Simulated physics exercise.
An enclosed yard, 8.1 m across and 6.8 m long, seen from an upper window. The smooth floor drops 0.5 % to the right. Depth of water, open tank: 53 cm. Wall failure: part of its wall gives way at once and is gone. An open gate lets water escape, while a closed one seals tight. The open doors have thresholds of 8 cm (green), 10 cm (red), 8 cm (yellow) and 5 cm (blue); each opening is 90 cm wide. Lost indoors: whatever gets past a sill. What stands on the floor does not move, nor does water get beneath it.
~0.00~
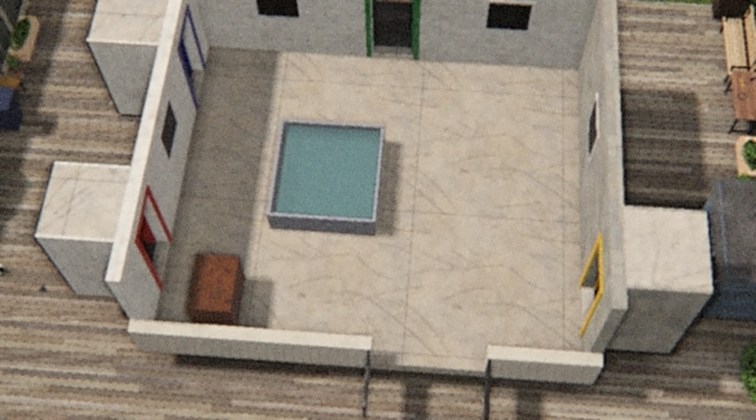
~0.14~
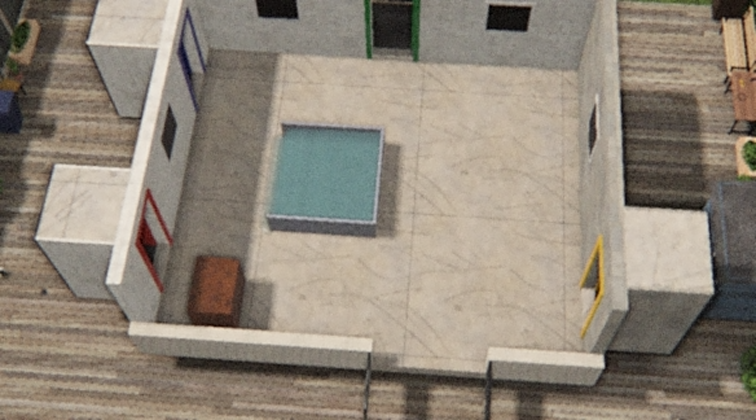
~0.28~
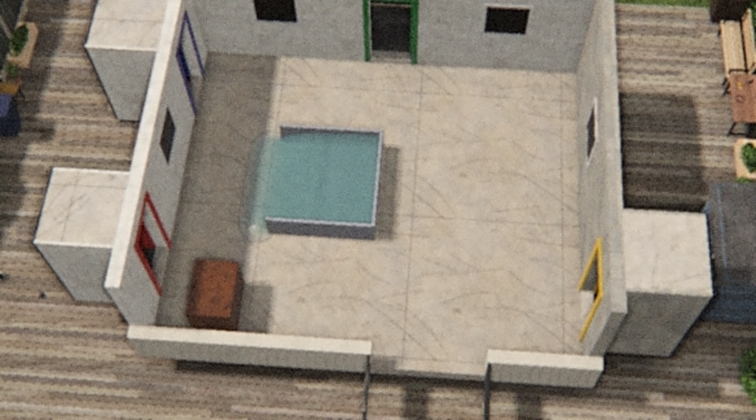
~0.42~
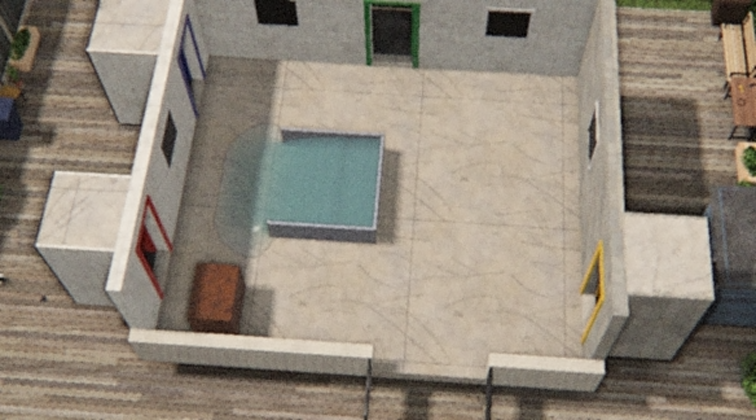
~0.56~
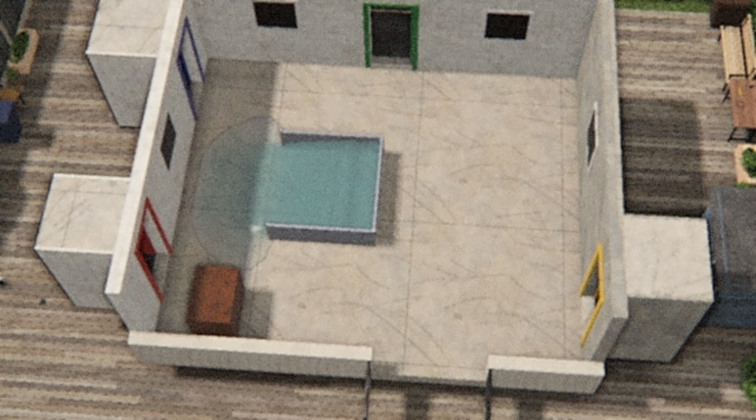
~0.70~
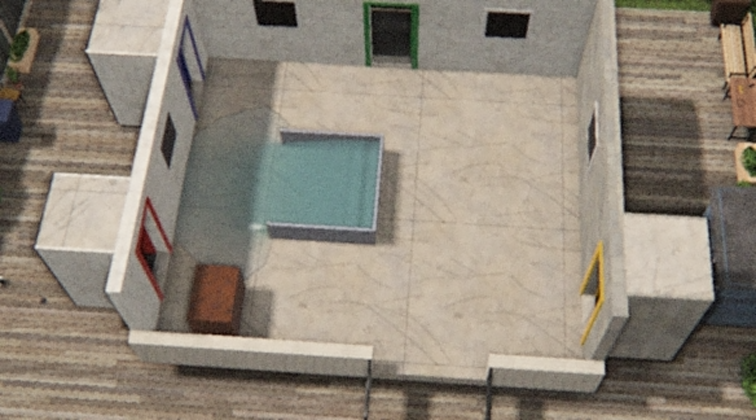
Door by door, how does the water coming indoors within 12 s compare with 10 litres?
In order: Watch the green door: It will not outstrip the limit; watch the red door: It will outstrip the limit; watch the yellow door: It will not outstrip the limit; watch the blue door: It will outstrip the limit.
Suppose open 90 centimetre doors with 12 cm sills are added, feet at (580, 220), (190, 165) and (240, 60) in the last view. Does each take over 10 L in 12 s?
The first one doesn't reach it, the second one exceeds it, and the third one exceeds it.
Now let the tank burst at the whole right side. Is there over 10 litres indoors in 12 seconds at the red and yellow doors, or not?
Door red stays within, door yellow goes beyond.
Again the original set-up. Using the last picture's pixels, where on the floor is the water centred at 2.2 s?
Near (255, 190).
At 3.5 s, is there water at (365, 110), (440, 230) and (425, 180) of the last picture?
Point 1: Unreached; point 2: Unreached; point 3: Unreached.
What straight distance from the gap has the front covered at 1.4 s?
That's near 3.2 m in a straight line.
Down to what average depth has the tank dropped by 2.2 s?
18 cm.
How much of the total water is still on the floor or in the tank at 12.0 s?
Near 90 in a hundred is still there.
After 1.4 s water covers 15 % of the floor and is deepest (36 cm) near (192, 188); green door not reached, red door 11 cm at the sill, 0 L in, yellow door not reached, blue door 9 cm at the sill, 0 L in.
After 2.2 s water covers 20 % of the floor and is deepest (32 cm) near (191, 196); green door not reached, red door 16 cm at the sill, 6 L in, yellow door not reached, blue door 13 cm at the sill, 16 L in.
After 3.5 s water covers 30 % of the floor and is deepest (32 cm) near (177, 319); green door not reached, red door 11 cm at the sill, 18 L in, yellow door not reached, blue door 9 cm at the sill, 45 L in.
After 7.0 s water covers 85 % of the floor and is deepest (10 cm) near (185, 329); green door 4 cm at the sill, 0 L in, red door 8 cm at the sill, 61 L in, yellow door not reached, blue door 8 cm at the sill, 85 L in.
After 12.0 s water covers 90 % of the floor and is deepest (8 cm) near (503, 76); green door 4 cm at the sill, 0 L in, red door 2 cm at the sill, 61 L in, yellow door 7 cm at the sill, 0 L in, blue door 5 cm at the sill, 93 L in.
